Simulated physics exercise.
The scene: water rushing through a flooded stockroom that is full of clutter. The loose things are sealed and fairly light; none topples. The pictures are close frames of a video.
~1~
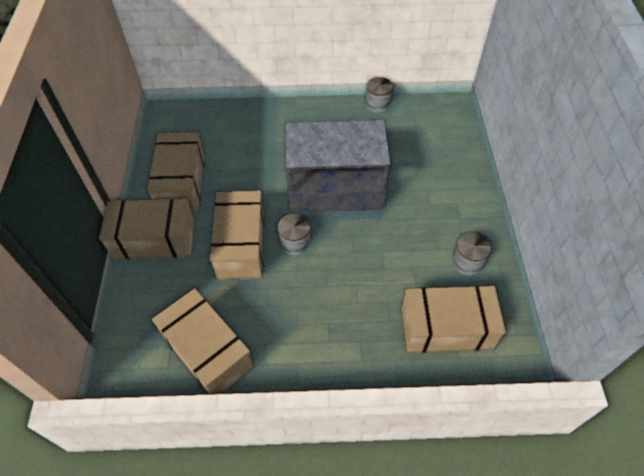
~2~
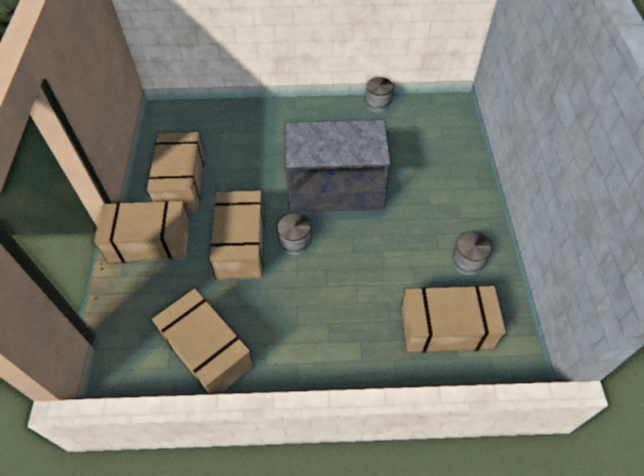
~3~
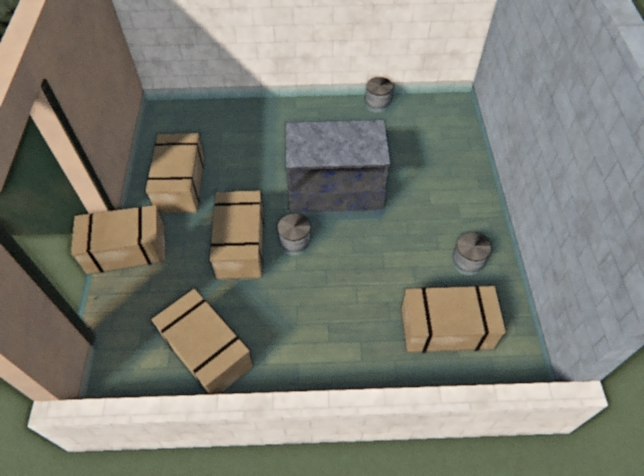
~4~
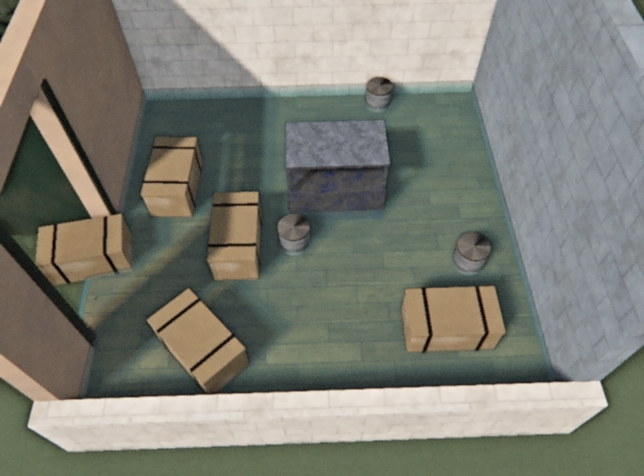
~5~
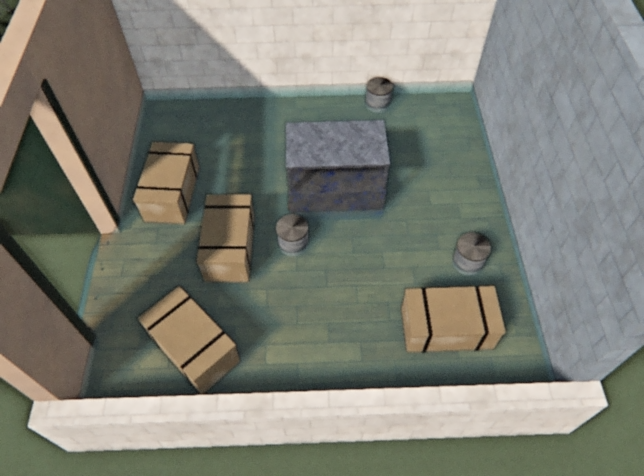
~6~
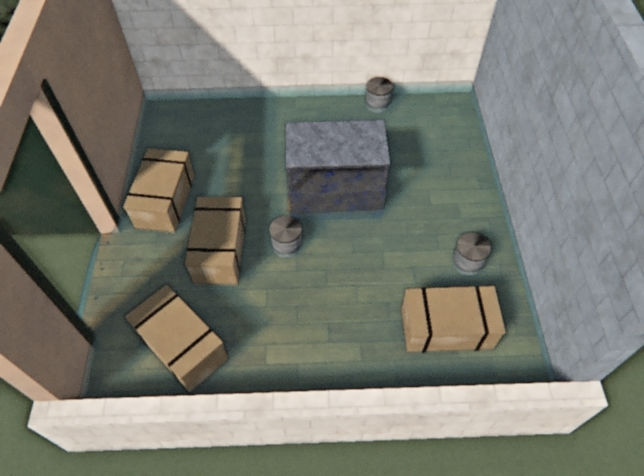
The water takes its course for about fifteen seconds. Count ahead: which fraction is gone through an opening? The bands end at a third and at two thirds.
It is between one and two thirds.
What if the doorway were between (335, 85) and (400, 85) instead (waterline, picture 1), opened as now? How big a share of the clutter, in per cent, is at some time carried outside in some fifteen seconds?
About 10 per cent.
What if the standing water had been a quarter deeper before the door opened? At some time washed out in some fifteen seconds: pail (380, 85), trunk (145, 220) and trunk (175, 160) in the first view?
In turn: Still in, through, through.
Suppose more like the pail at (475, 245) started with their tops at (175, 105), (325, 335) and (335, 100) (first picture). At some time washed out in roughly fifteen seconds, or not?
As listed: Washed out, gone, no.
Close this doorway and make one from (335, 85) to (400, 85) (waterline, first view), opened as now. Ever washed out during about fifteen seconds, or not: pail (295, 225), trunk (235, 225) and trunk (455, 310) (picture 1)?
In that order: Inside, left behind, stays.
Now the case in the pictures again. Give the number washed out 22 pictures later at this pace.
I count 5.
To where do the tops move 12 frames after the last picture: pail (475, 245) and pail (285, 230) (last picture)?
Close to (447, 267) and (177, 256).
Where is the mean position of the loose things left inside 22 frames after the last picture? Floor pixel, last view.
Around (370, 239).
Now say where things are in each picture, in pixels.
The first picture shows a trunk at (174, 160) floats; a trunk at (200, 335) floats; 0 of 8 have shifted.
The second picture shows a trunk at (174, 160) floats; a trunk at (200, 335), afloat; 1 of 8 have shifted.
The third picture shows a trunk at (173, 161), afloat; a trunk at (200, 335) floats; 1 of 8 have shifted.
The fourth picture shows a trunk at (170, 165), afloat, close to its start; a trunk at (195, 334), afloat, close to its start; 2 of 8 have shifted.
The fifth picture shows a trunk at (164, 171) floats, close to its start; a trunk at (186, 331) floats, close to its start; 4 of 8 have shifted.
The sixth picture shows a trunk at (157, 178), afloat, close to its start; a trunk at (173, 329) floats, close to its start; 5 of 8 have shifted.
A moment on, 1 of 8 are out; 7 afloat.
Next, 4 of 8 are out; 4 afloat.
Later, 5 of 8 are out; 3 afloat.
In the end, 5 of 8 are out; 3 afloat.
